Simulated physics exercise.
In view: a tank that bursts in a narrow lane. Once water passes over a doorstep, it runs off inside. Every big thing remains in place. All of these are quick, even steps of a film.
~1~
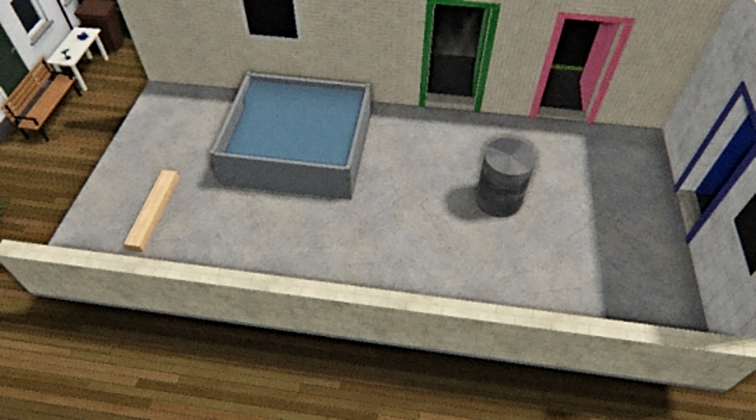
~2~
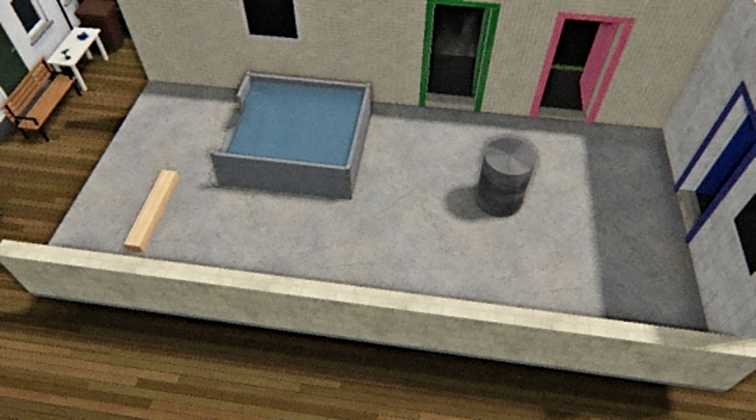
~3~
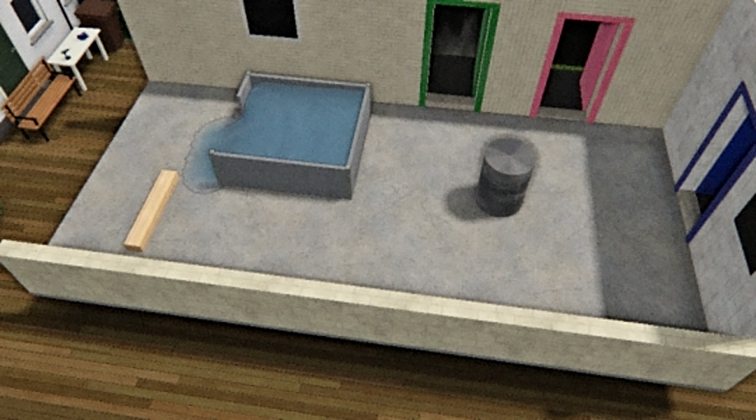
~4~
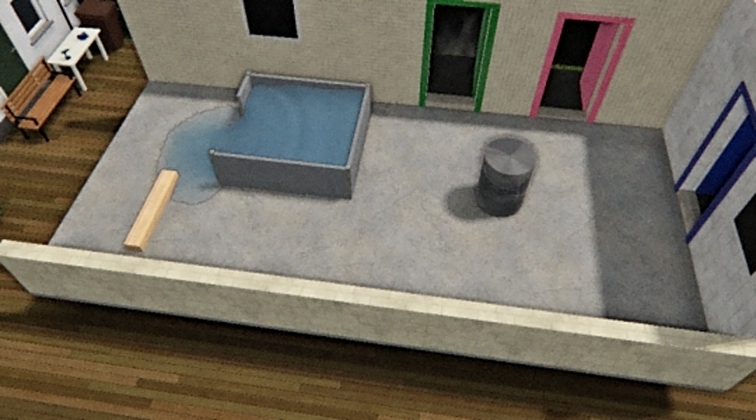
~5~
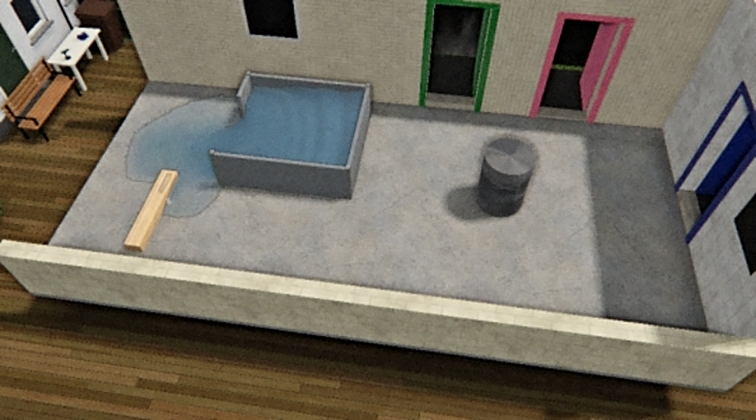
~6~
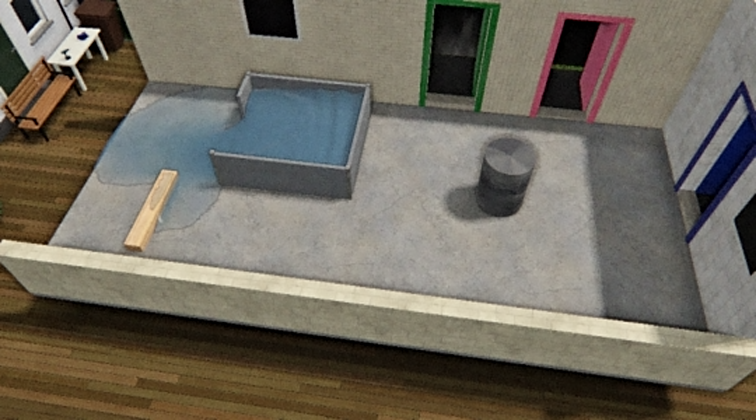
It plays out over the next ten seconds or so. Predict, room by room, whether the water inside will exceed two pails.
Green door: Does not exceed two pails. Pink door: Does not exceed two pails. Blue door: Does not exceed two pails.
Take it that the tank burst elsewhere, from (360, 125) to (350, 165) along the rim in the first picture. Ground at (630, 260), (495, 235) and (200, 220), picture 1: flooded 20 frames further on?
Submerged, submerged, bone-dry.
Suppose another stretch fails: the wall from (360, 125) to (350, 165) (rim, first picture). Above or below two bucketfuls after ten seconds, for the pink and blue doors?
Door by door, the pink door exceeds it and the blue door exceeds it.
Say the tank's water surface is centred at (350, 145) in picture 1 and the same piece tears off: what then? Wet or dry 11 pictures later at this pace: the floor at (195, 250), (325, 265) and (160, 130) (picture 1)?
First spot gets drenched, second spot stays unwetted, third spot gets drenched.
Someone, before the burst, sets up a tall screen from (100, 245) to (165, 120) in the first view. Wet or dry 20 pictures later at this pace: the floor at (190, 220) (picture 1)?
Swamped.
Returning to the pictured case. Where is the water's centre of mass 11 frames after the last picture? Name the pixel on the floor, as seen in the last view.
I reckon somewhere around (253, 158).
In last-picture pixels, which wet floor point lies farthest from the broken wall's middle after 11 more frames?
The front's farthest point is close to (59, 274).
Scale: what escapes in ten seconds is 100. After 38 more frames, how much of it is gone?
Estimate: Some 85 %.
A moment on, water covers 20 % of the floor; the green door not reached, the pink door not reached, the blue door not reached.
Next, water covers 25 % of the floor; the green door not reached, the pink door not reached, the blue door not reached.
Then, water covers 30 % of the floor; the green door not reached, the pink door not reached, the blue door not reached.
Later, water covers 35 % of the floor; the green door not reached, the pink door not reached, the blue door not reached.
In the end, water covers 30 % of the floor; the green door not reached, the pink door not reached, the blue door not reached.
